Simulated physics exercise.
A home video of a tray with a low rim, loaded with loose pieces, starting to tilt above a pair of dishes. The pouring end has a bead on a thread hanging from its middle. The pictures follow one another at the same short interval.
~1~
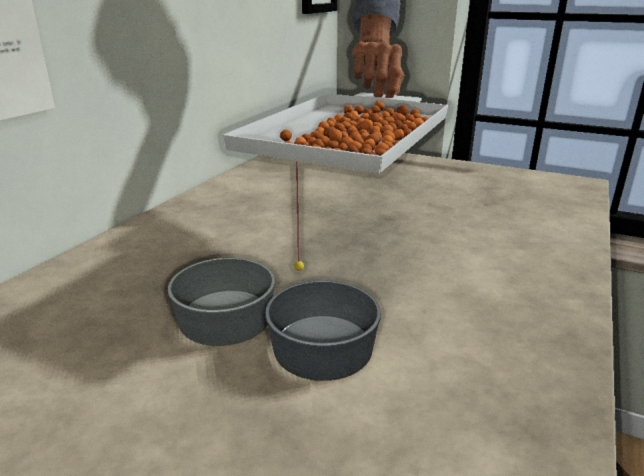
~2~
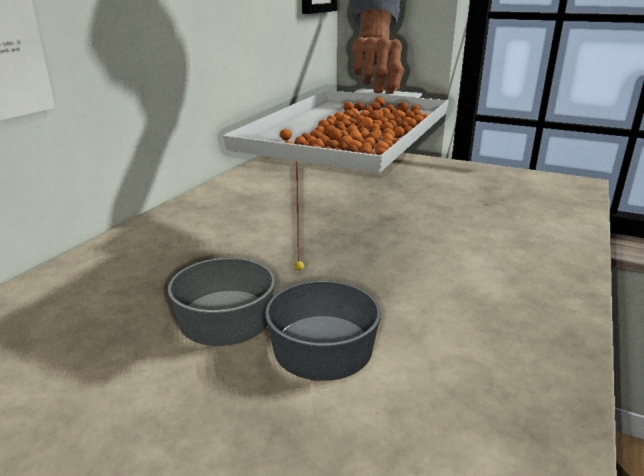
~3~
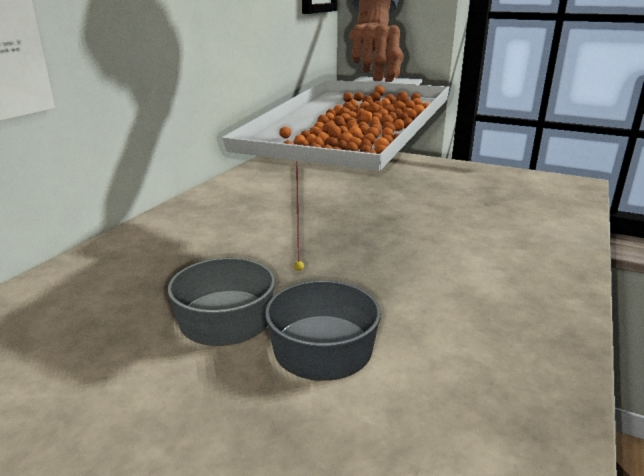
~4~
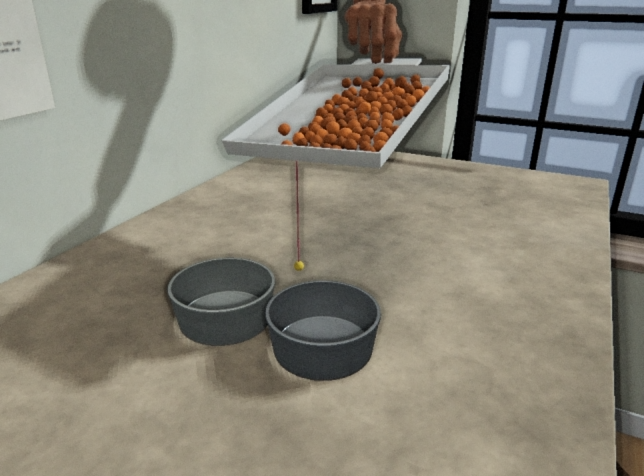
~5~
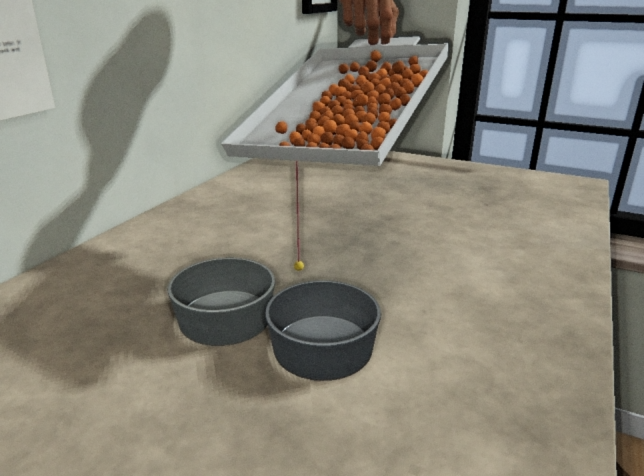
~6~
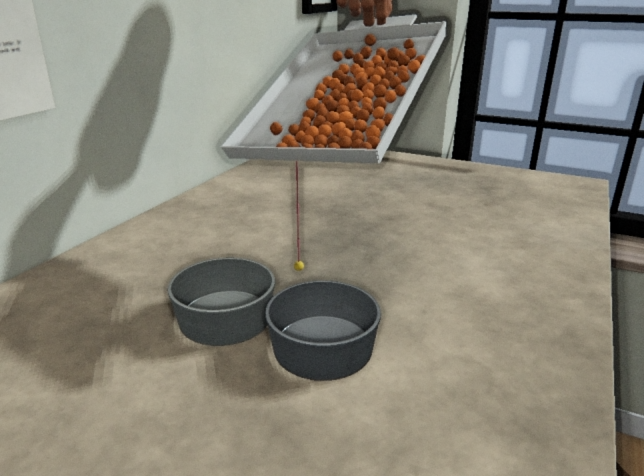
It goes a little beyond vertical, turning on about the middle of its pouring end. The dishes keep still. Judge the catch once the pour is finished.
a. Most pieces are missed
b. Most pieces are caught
(b) Most pieces are caught.
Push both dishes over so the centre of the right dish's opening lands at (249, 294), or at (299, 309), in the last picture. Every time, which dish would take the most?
The one at right, then the one at left.
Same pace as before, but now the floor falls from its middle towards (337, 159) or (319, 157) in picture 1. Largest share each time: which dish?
Well, the one to the right comes out on top first, then the one to the right.
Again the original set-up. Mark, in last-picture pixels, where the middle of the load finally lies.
I'd say the middle ends up at about (228, 313).
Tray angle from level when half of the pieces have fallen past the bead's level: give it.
Roughly 115 degrees of turn.
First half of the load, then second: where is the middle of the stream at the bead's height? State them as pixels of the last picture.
The opening part goes through (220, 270); what follows goes through (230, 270).
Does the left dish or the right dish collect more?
The left-positioned one, it's fuller.
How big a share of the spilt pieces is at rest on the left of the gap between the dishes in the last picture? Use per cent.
Share on the left: Near 80 %.
Shortly afterwards, tray tipped steeply; all but a few on the tray; only a few in the left dish; a little in the air.
Next, tray tipped past a quarter turn; near a third on the tray; near a quarter in the left dish; only a few outside both; near a third in the air.
Some moments later, tray tipped past a quarter turn; a little in the right dish; the bulk in the left dish; a little outside both.
In the end, tray tipped past a quarter turn; a little in the right dish; the bulk in the left dish; a little outside both.
